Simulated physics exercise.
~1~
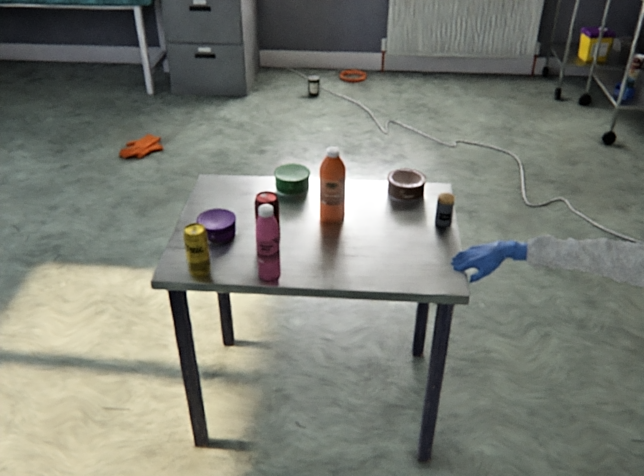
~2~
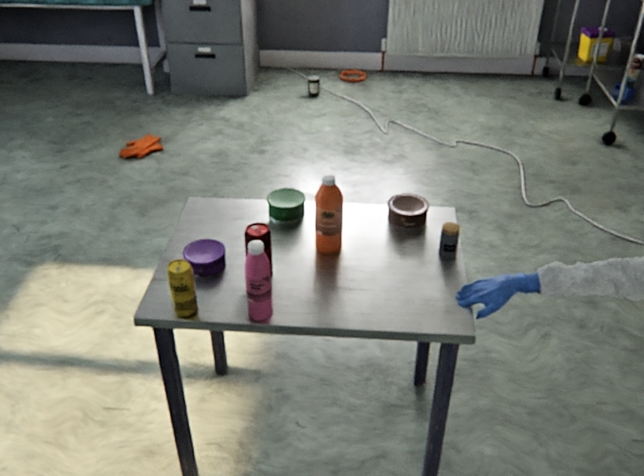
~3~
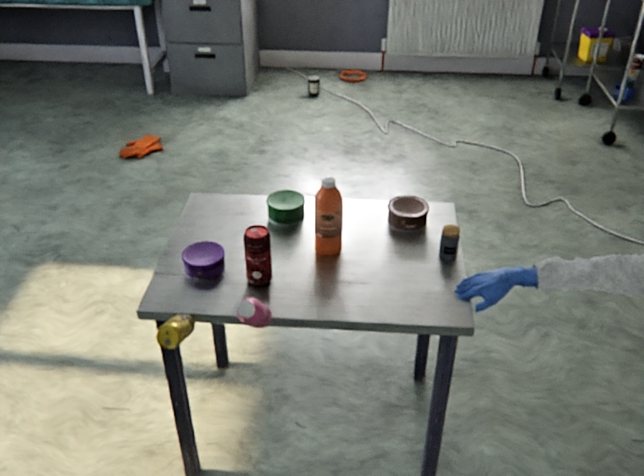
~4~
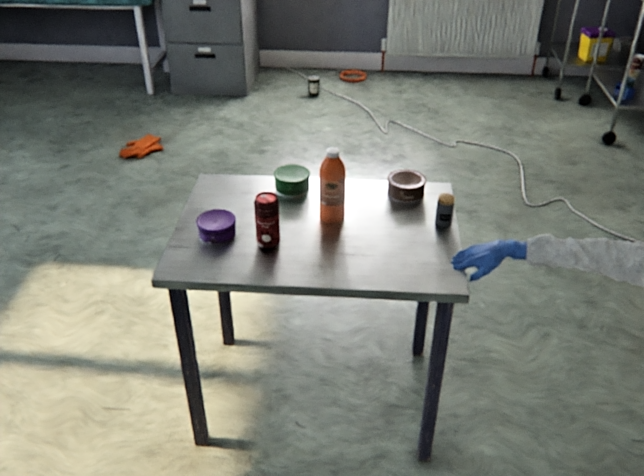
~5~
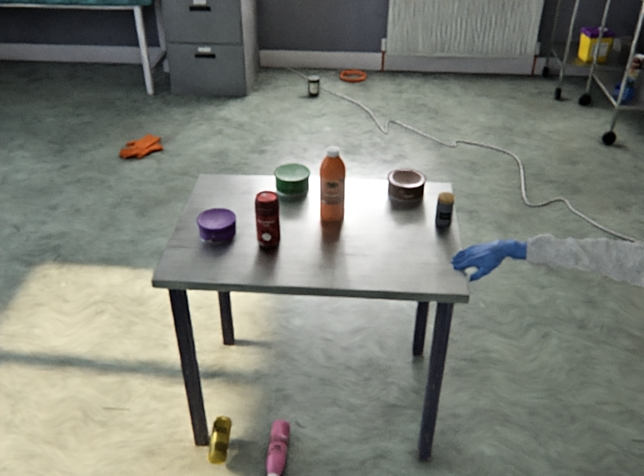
A blue-gloved hand holds the right edge of a light metal table in a grey-floored room, seen from above and in front. On the top stand a yellow can, a pink bottle, a red can and a purple tub at the left, green and brown tubs behind, a tall orange bottle, and a small dark shaker at the right. The table moves towards the viewer, and the pink bottle and yellow can tip over the front edge as it moves back. They end lying on the floor below, while the other six items remain upright on top.
